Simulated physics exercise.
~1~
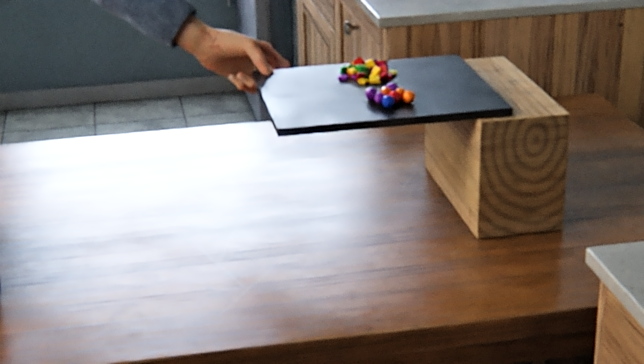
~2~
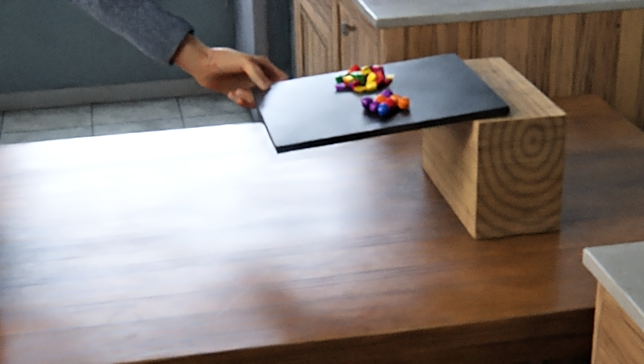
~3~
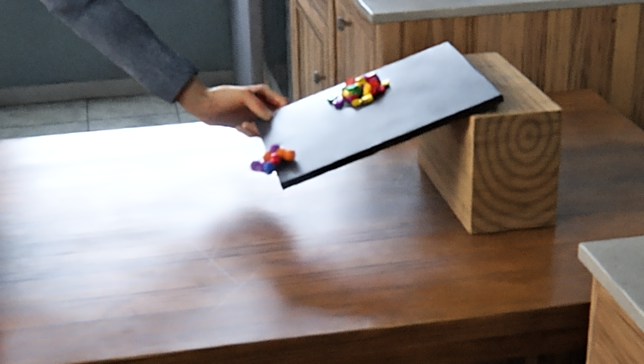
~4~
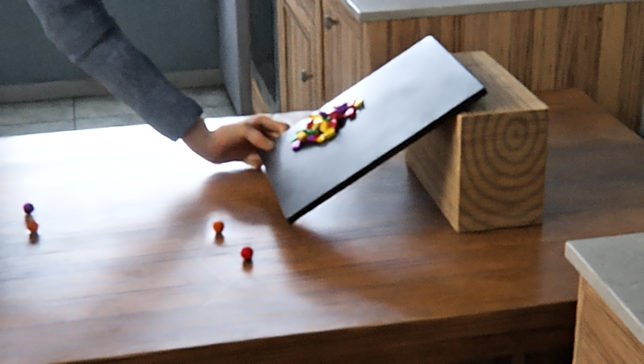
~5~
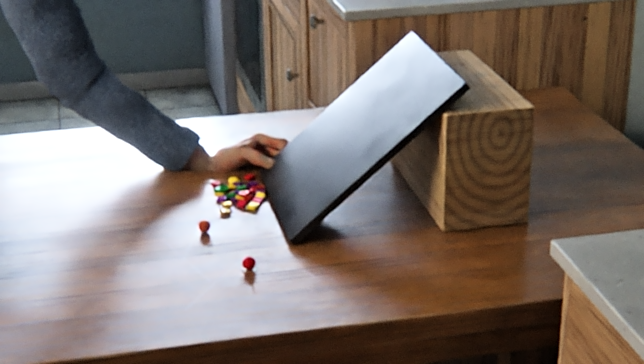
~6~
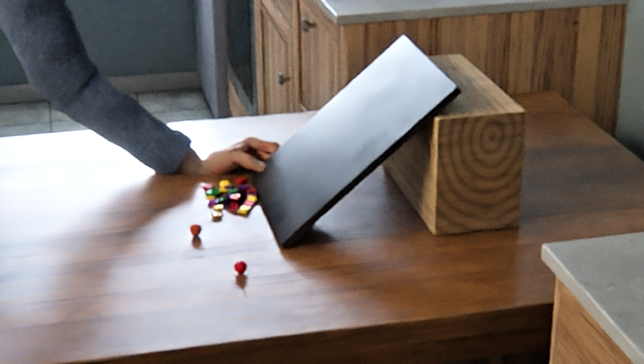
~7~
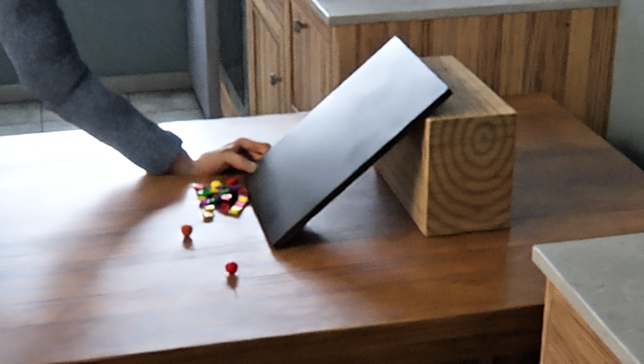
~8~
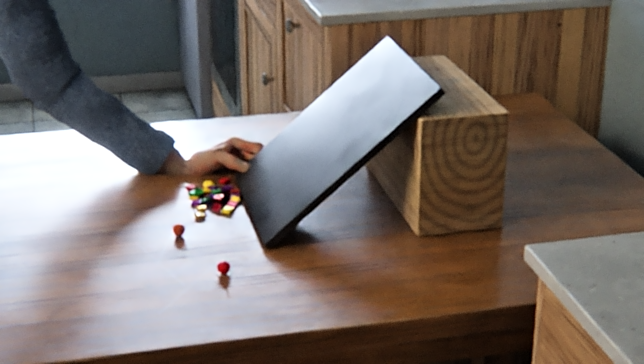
On a wooden table in a room with wooden cabinets, a hand holds up the left end of a dark board whose other end rests on a wooden block. Two small clusters of colourful pieces sit on the board. As the hand lowers its end, the nearer cluster slides off first, and its round pieces scatter leftward across the table. The slope steepens and the farther cluster slides down, landing in a pile at the board's foot. The board rests steeply against the block, with two reddish balls in front of the pile and the hand still beside it.
